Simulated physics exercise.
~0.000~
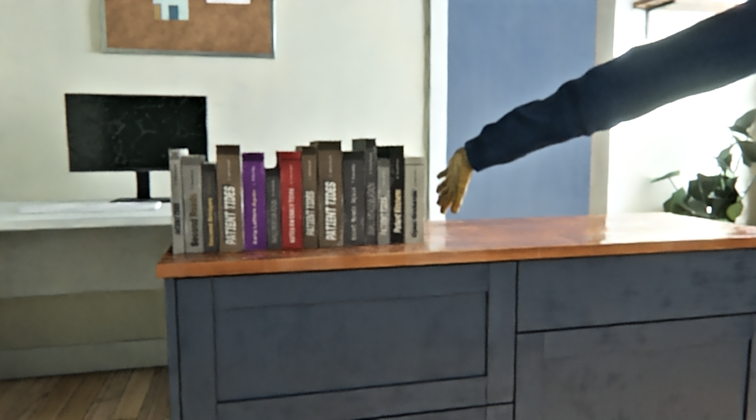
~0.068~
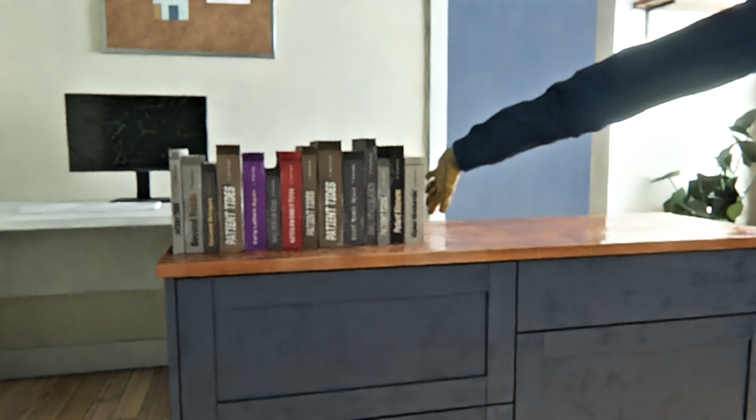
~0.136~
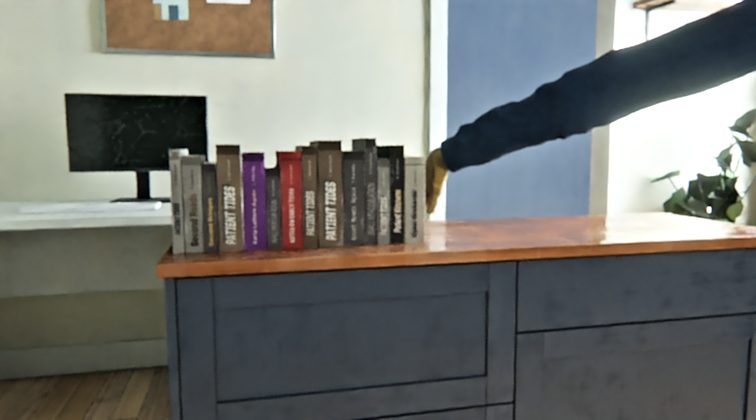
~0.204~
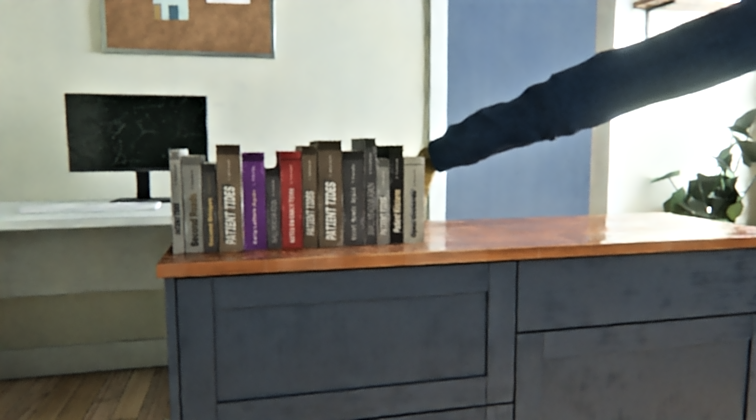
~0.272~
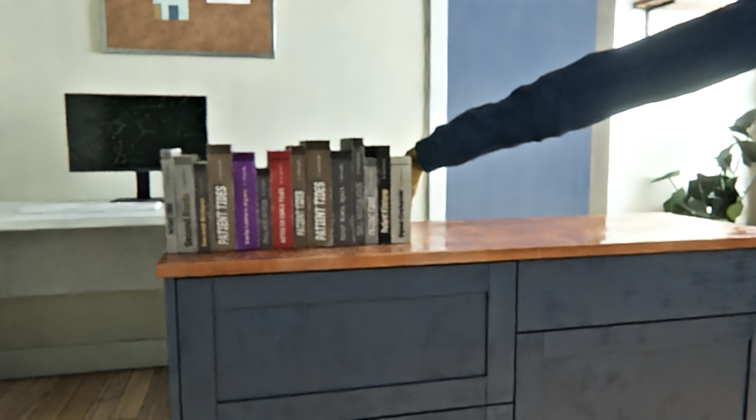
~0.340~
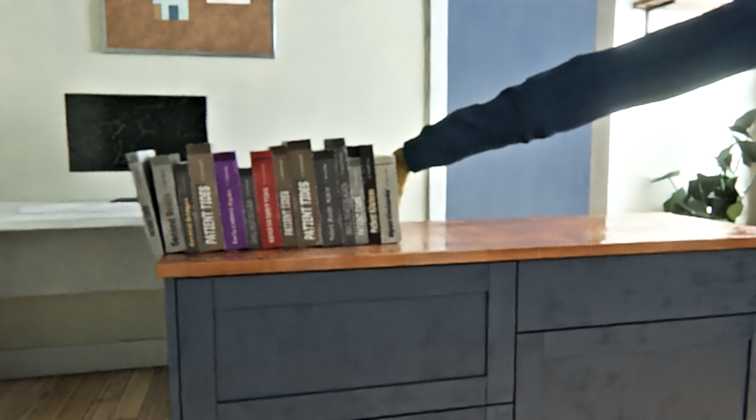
In the video, a hand in a dark sleeve reaches in from the right to a row of upright books on a wooden worktop, then pushes the row leftward, and the books slide and tilt slightly left.
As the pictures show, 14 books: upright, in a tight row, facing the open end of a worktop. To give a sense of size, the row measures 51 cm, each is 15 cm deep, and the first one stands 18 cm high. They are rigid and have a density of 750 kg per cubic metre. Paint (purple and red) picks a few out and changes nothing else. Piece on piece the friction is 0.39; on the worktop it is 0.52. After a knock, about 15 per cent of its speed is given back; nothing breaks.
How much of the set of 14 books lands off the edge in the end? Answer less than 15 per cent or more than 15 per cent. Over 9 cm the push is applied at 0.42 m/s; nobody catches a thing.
I would say over 15 per cent.
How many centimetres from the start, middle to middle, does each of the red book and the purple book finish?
Moved: Red 20, purple 90.
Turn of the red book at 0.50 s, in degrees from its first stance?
Its tilt comes to about 20° at that moment.
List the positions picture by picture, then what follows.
In the first picture (places mark the middle of the side facing us), hand (463, 172) 8 cm from the first; red book (292, 200); purple book (254, 201); nothing disturbed.
Hand (451, 172) 55 mm from the first; red book (292, 200), in the second picture.
Hand (439, 172) 27 mm from the first; red book (292, 200), in the third picture.
Hand (427, 173) 2 mm in; red book (292, 200), in the fourth picture.
Hand (415, 173) 30 mm in; red book (282, 200) shifted 19 mm; purple book (246, 201) shifted 16 mm; 14 disturbed, none off the edge, in the fifth picture.
Hand (402, 173) 59 mm in; red book (267, 199) leaning 5°; purple book (230, 201) leaning 5°; steepest lean 11°, the book at (145, 205); 14 disturbed, none off the edge, in the sixth picture.
After 0.50 s, none of the 14 books off the edge, 14 disturbed; purple book leaning 21°; red book leaning 20°.
After 0.82 s, 4 of the 14 books off the edge; purple book on its side; red book leaning 23°.
After 1.36 s, 5 of the 14 books off the edge; purple book upside down; red book on its side.
By the end (1.8 s), 6 of the 14 books off the edge; purple book on its side; red book on its side. That is 43 per cent. As the last picture would show them, middles, red book near (187, 235).
